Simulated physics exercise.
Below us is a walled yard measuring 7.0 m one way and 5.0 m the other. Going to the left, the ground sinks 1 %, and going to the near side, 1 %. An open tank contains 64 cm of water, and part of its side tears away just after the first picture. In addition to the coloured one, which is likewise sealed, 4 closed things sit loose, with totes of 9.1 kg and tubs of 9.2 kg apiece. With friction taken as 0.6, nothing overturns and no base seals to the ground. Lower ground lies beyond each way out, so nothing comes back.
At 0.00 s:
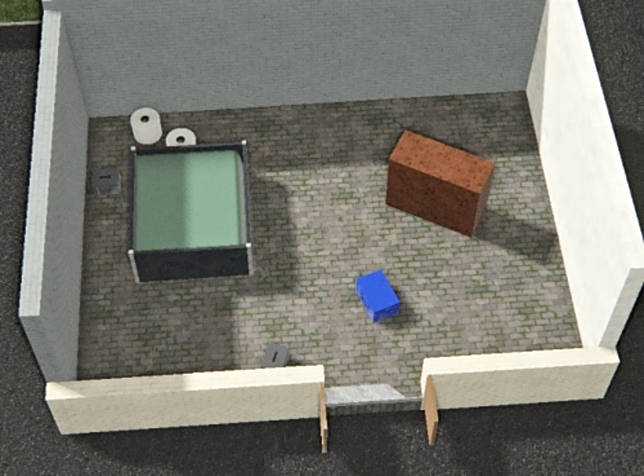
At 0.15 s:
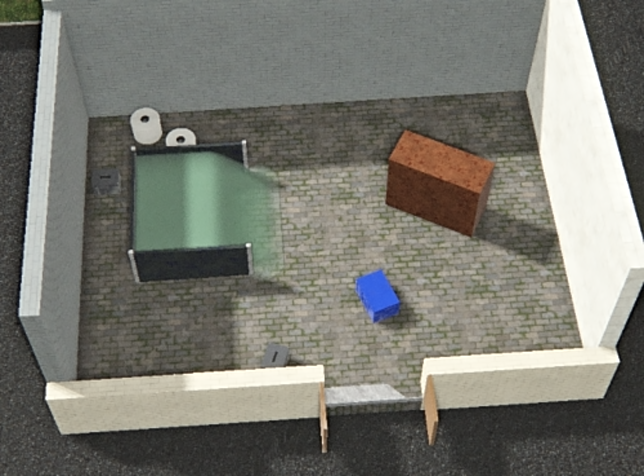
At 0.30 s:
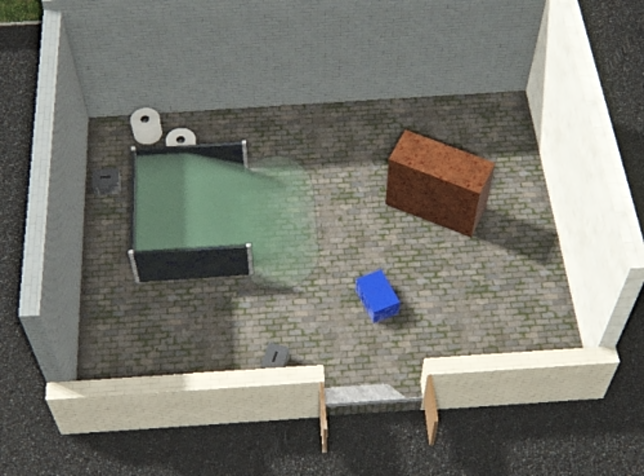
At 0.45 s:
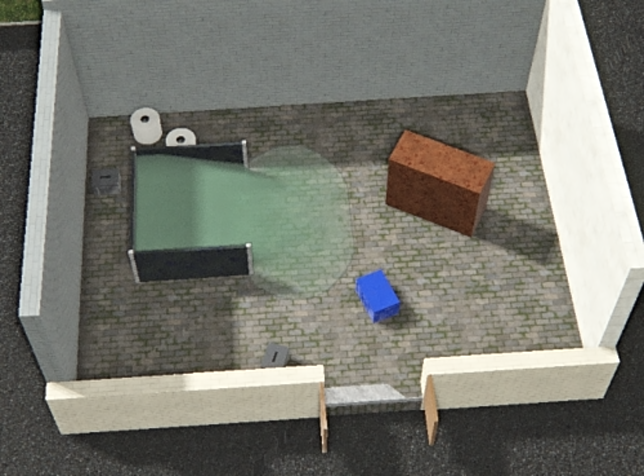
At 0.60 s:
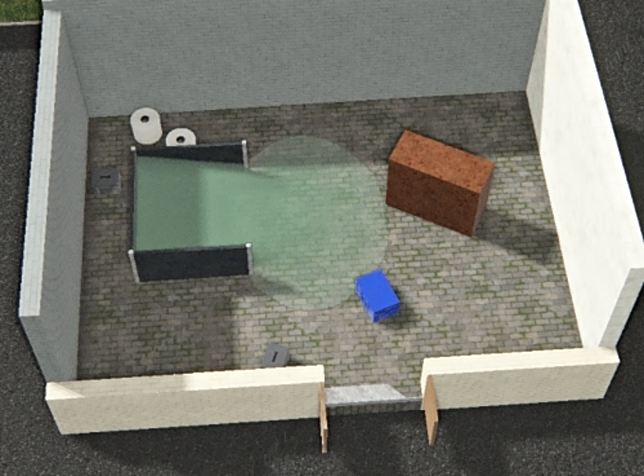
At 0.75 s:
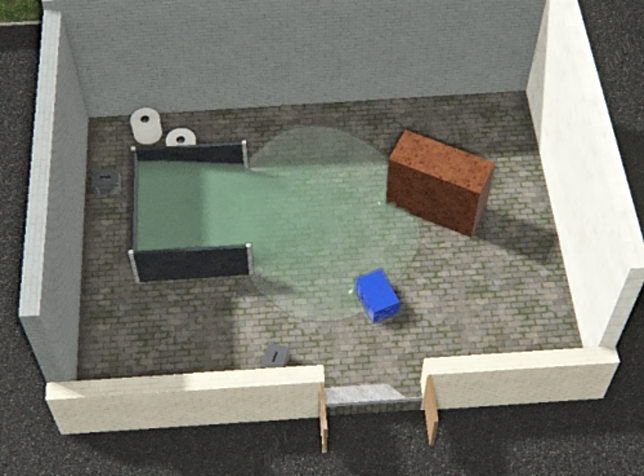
Water poured out through the open right side of a tank in a walled yard and spread across the paving in a widening rounded sheet, reaching the blue crate and brown block, which stayed still.
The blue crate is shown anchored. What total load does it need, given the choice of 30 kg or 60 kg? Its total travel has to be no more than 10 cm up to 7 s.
Lightweight loses, heavyweight wins.
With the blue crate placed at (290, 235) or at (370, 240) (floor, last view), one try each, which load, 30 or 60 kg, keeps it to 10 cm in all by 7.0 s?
Try 1: Both insufficient. Try 2: Both insufficient.
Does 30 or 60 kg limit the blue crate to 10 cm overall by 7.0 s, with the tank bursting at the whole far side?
Then I'd expect the light mass to do.
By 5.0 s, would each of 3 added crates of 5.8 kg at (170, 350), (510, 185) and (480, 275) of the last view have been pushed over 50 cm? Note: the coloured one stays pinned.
Results, in sequence: Not exceeded / exceeded / exceeded.
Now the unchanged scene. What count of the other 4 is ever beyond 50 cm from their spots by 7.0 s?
The tally stands at 1.
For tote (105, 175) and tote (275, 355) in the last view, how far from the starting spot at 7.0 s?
0 cm and 60 cm.
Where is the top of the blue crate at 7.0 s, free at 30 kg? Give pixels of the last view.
Pixel estimate: Near (370, 328).
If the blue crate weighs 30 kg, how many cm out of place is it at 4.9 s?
About 60 cm off its spot.
After 1.4 s the blue crate would be 7 cm from its start with 30 kg and 0 cm from its start with 60 kg; 8 cm of water round it then.
After 3.1 s the blue crate would be 61 cm from its start with 30 kg and 0 cm from its start with 60 kg; 5 cm of water round it then.
After 4.9 s the blue crate would be 61 cm from its start with 30 kg and 0 cm from its start with 60 kg; 5 cm of water round it then.
After 7.0 s the blue crate would be 62 cm from its start with 30 kg and 0 cm from its start with 60 kg; 7 cm of water round it then.
